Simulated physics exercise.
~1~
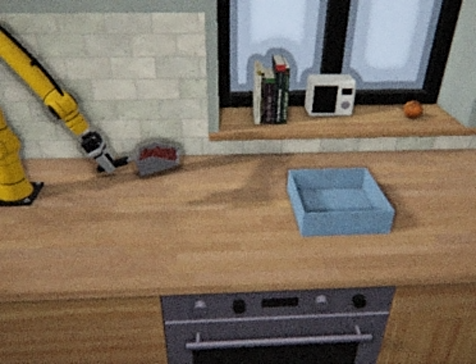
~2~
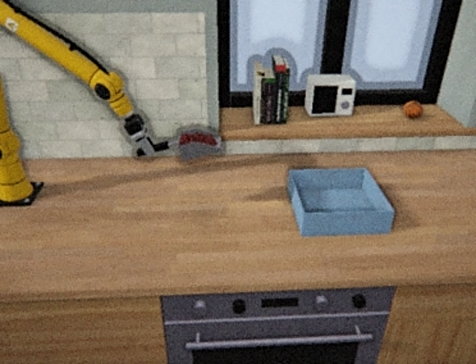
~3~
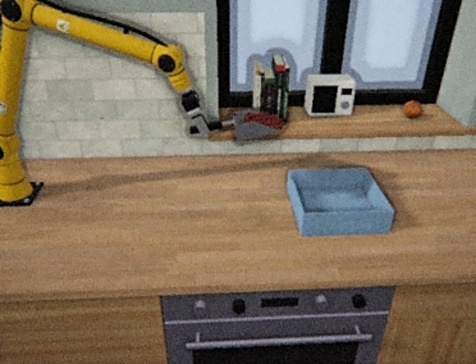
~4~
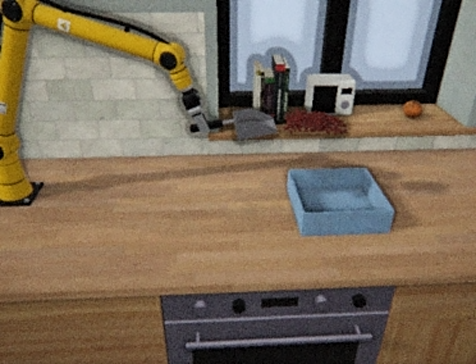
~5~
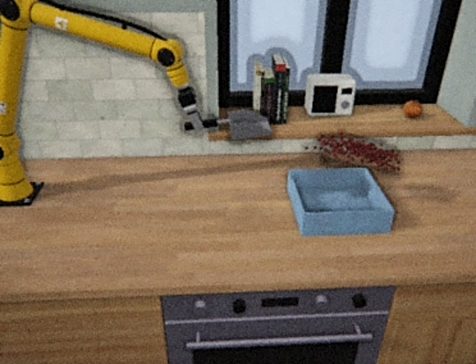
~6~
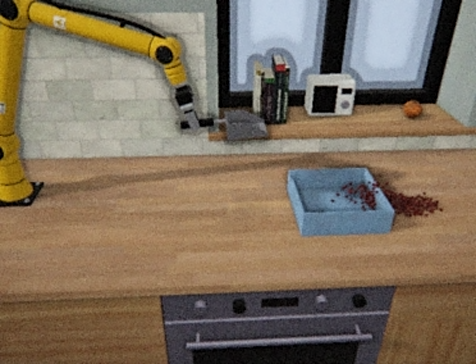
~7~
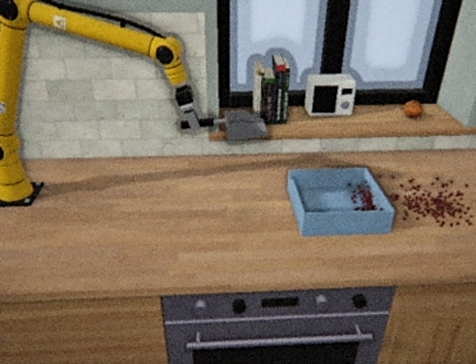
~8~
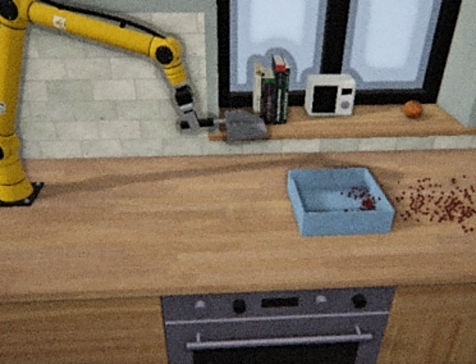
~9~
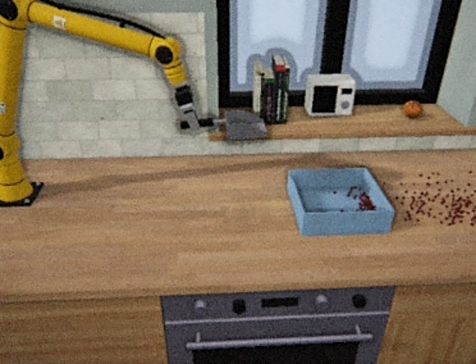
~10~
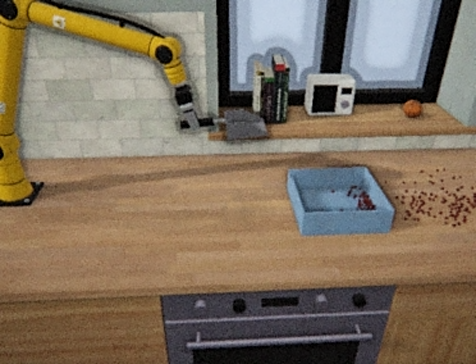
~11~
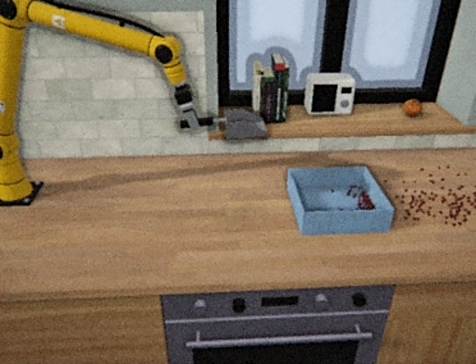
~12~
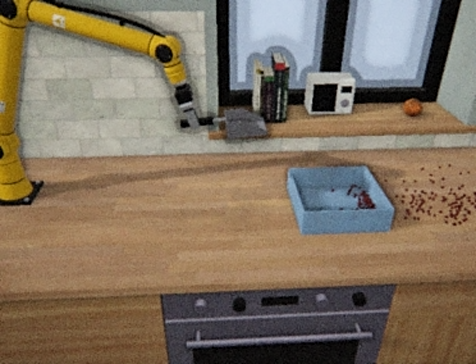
A yellow robot arm holds a grey scoop heaped with dark red beans above a wooden kitchen counter, to the left of a light blue bin. The arm swings the scoop right and upward, then stops in front of the windowsill. The beans slide off the open front and fly onward in a loose cluster, dropping toward the bin's right side. Some land inside the bin, while many others scatter over the counter to its right. At the end, the scoop hangs still and most of the beans lie spread outside the bin.
